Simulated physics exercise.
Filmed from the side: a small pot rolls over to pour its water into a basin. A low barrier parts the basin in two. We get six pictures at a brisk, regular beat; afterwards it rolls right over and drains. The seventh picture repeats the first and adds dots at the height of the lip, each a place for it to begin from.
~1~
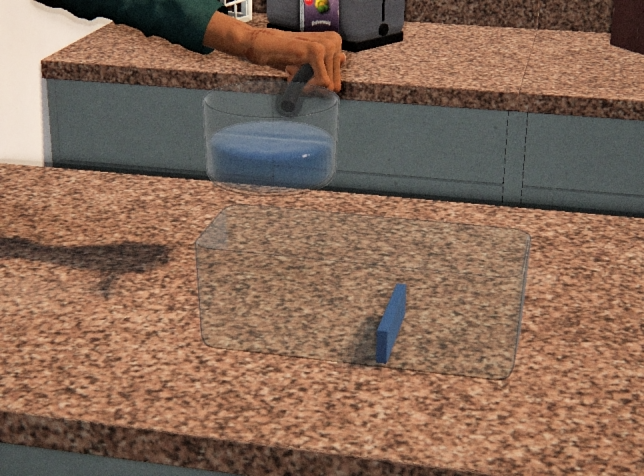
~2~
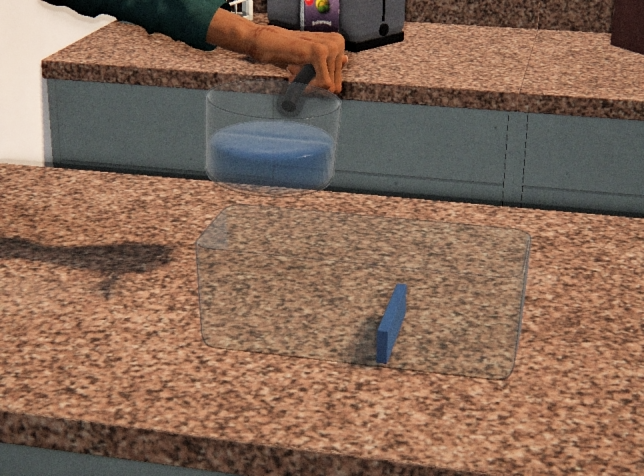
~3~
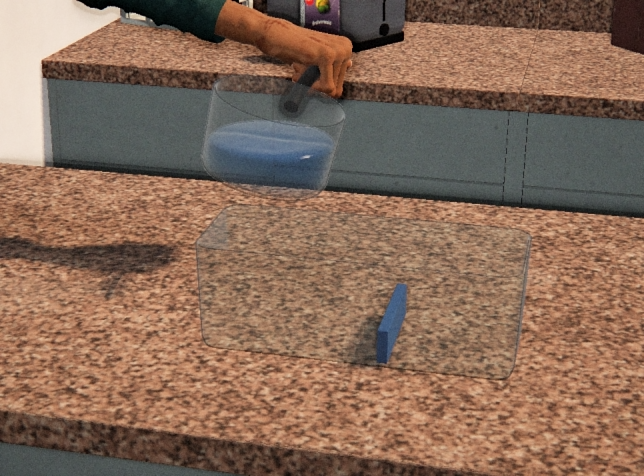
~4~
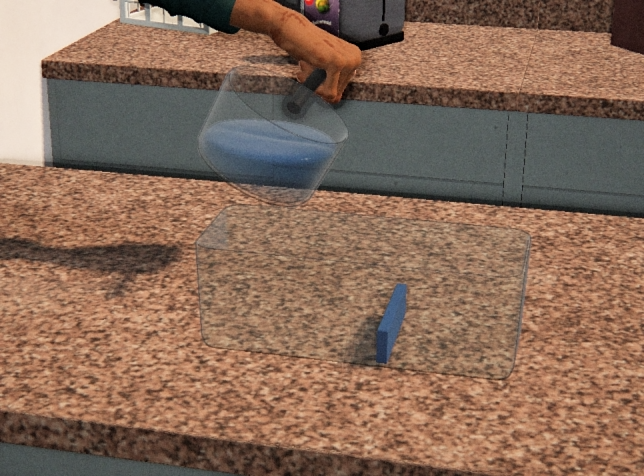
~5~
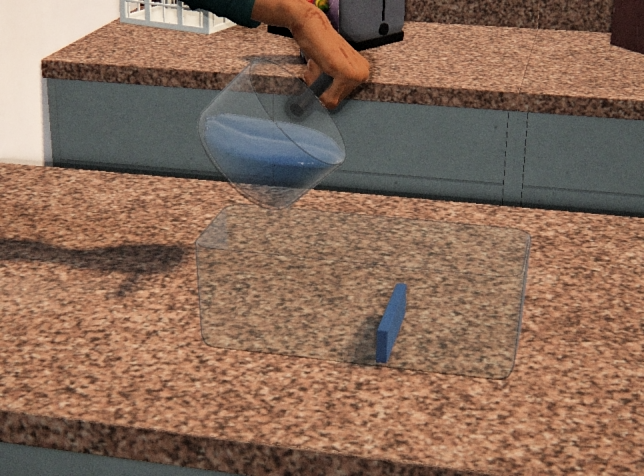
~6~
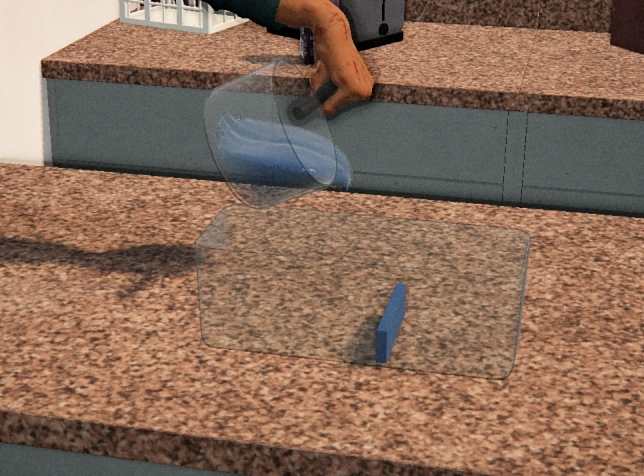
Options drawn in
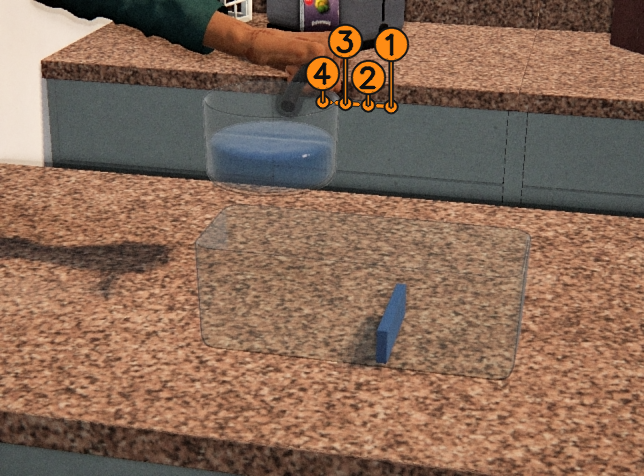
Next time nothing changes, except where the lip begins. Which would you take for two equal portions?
Go for 2.
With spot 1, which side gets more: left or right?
The right one.
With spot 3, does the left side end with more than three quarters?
Yes, it does.
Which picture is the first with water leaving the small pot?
In picture 6.
On the marked copy, 1 at (391, 106); 2 at (368, 105); 3 at (345, 103); 4 at (322, 101).
Choosing 1, about 19 % ends left of the wall and 79 % right of it.
Choosing 2, about 53 % ends left of the wall and 46 % right of it.
Choosing 3, about 84 % ends left of the wall and 14 % right of it.
Choosing 4, about 88 % ends left of the wall and 9 % right of it; 3 % is lost outside.
